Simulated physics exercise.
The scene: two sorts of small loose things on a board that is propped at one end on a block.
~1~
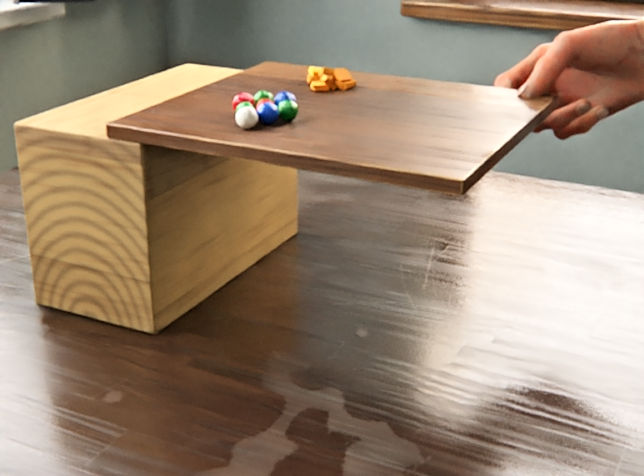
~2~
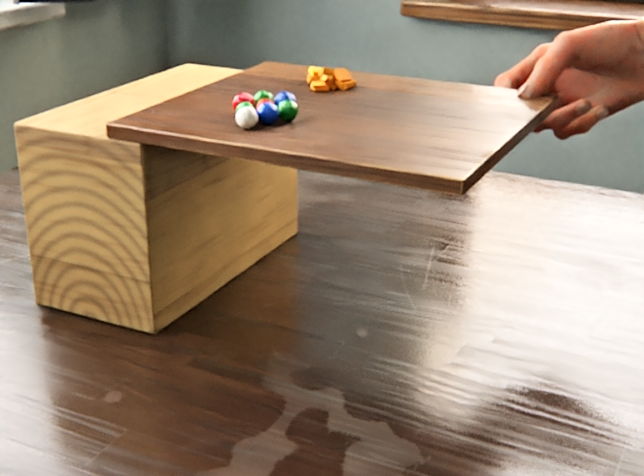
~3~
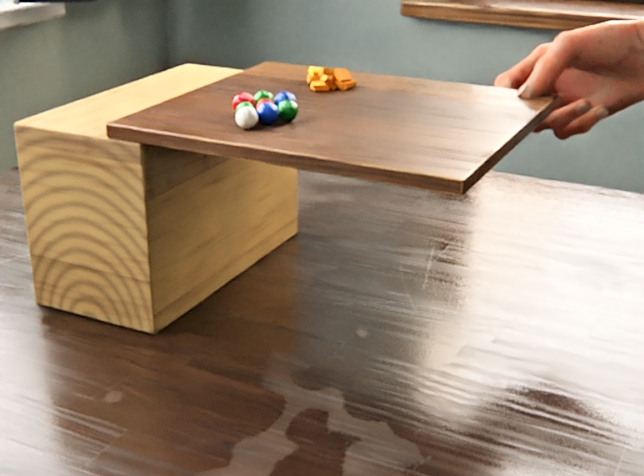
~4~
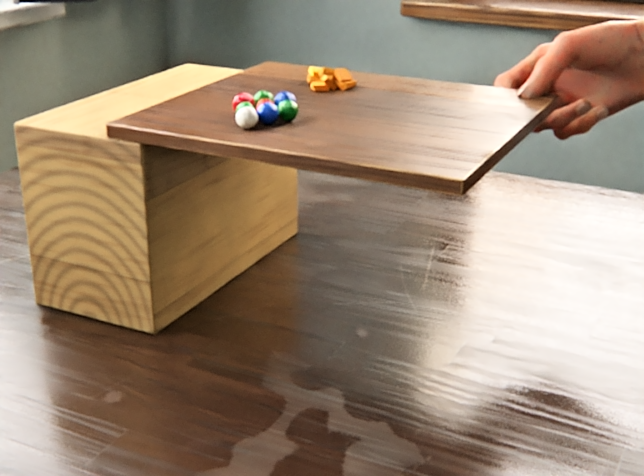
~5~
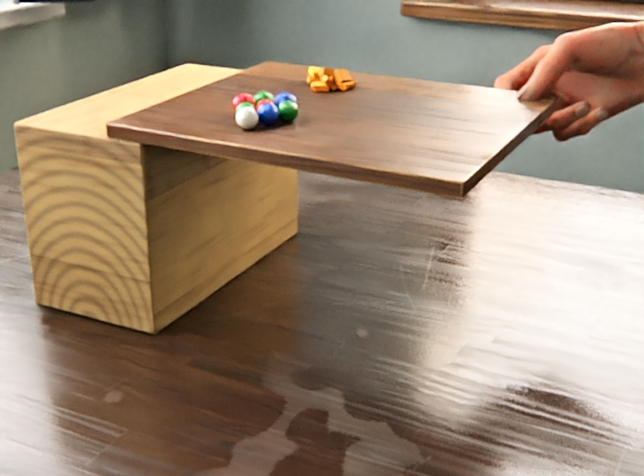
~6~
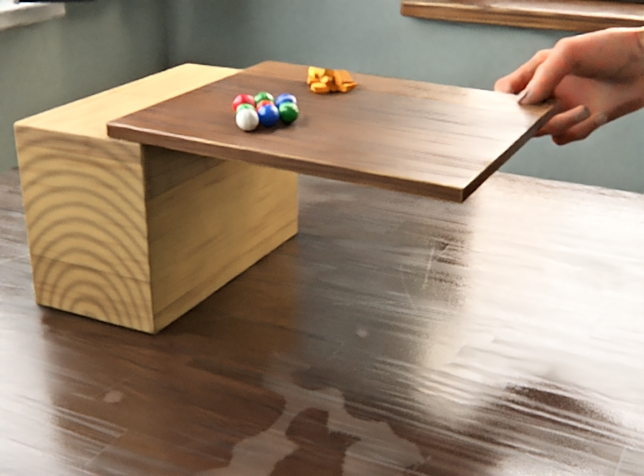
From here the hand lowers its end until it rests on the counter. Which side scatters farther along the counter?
The near batch goes farther.
Then, 0.90 s past the last view, board sloping at 21°; near batch mostly up to a board's length out; far batch all still on the board.
Then, 1.70 s past the last view, board sloping at 38°; near batch mostly more than two board lengths out; far batch mostly less than half a board's length out.
Then, 2.37 s past the last view, board resting at 40°; near batch mostly more than two board lengths out, about half gone off the counter; far batch mostly less than half a board's length out.
Finally, board resting at 40°; near batch mostly more than two board lengths out, about two thirds gone off the counter; far batch mostly less than half a board's length out; the near batch has gone farther.
